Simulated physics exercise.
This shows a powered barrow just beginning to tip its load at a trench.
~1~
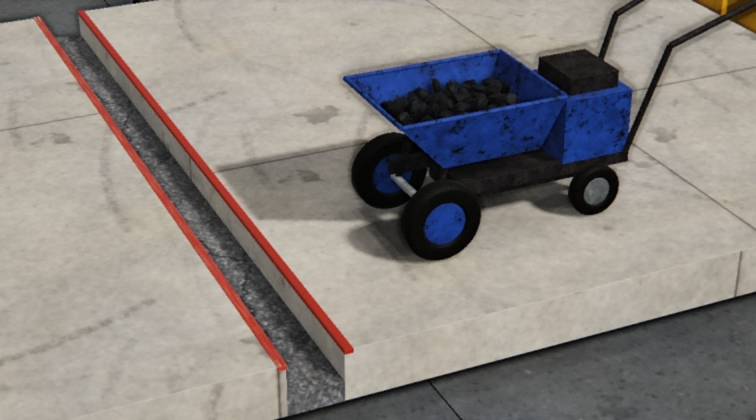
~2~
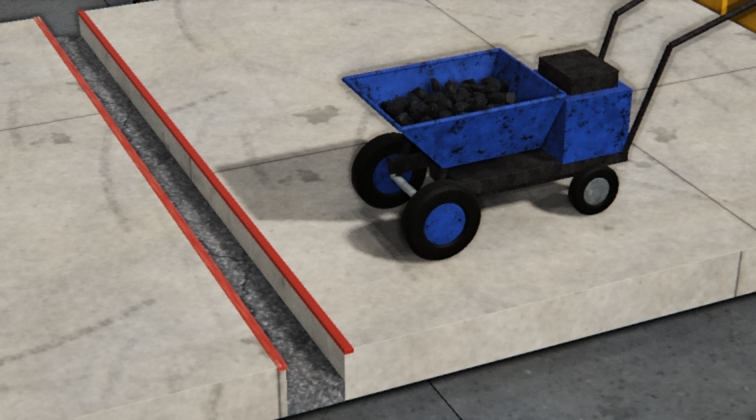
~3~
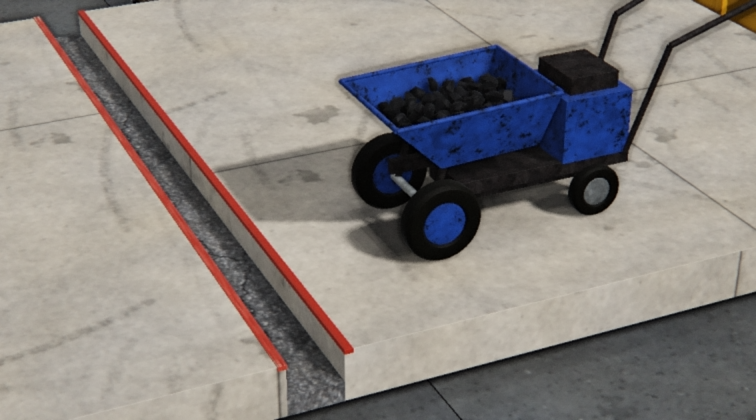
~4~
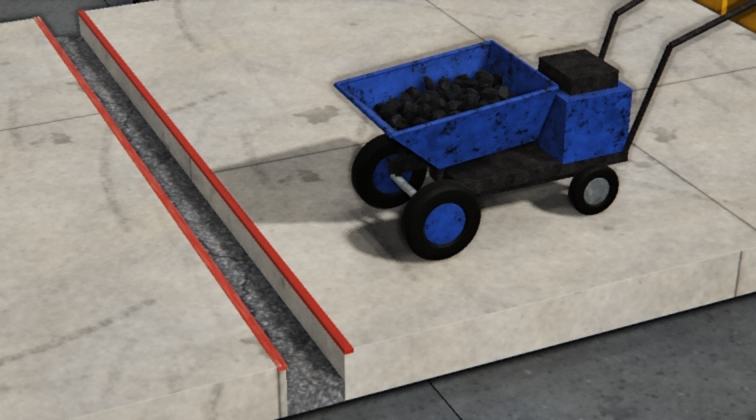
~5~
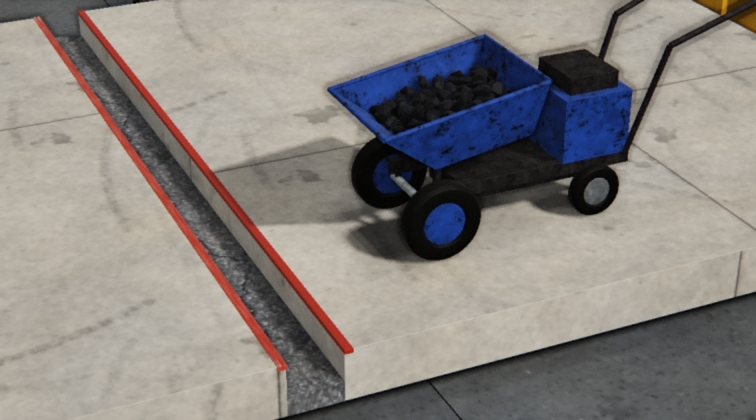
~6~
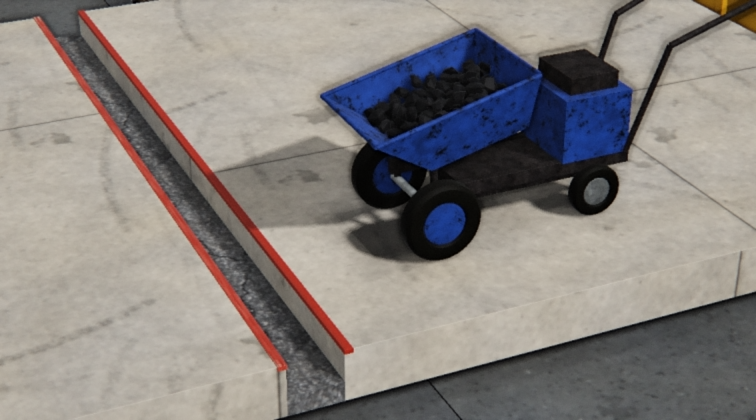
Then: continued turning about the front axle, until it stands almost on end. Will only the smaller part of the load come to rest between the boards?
Predicted result: Mostly in.
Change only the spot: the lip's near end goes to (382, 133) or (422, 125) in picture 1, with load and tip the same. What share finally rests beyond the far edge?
Try 1 about 0 %, try 2 about 0 %.
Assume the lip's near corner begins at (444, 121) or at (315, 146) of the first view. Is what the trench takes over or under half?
Try one: The lesser share. Try two: The lesser share.
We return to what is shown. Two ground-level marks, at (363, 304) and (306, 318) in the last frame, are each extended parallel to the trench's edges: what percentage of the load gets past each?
In order: Near 100 %, then 60 %.
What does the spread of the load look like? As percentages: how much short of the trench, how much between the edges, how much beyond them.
Shares - short: 20 %, between: 75 %, beyond: 0 %.
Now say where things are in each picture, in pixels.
The first frame shows lip of the skip near (402, 129), level; top of the load near (469, 109), lumps of coal; first edge of the trench near (321, 314); far edge near (256, 329), the trench under half as wide as the skip, and about half as deep as wide.
The second frame shows lip of the skip near (400, 130), level; top of the load near (468, 108).
The third frame shows lip of the skip near (397, 132), tipped barely; top of the load near (478, 99).
The fourth frame shows lip of the skip near (392, 136), tipped barely; top of the load near (474, 97).
The fifth frame shows lip of the skip near (385, 141), tipped a little; top of the load near (480, 87).
The sixth frame shows lip of the skip near (377, 148), tipped a little; top of the load near (482, 95); first edge of the trench near (321, 314); far edge near (256, 329).
Shortly afterwards, skip tipped well over; the whole lot in the skip.
Next, skip tipped steeply; the bulk in the skip; a little short of the trench; a little in or heaped over the trench; only a few falling.
Some moments later, skip tipped right over; a little in the skip; near a quarter short of the trench; the bulk in or heaped over the trench; only a few beyond it.
In the end, skip tipped right over; a little in the skip; near a quarter short of the trench; the bulk in or heaped over the trench; only a few beyond it.
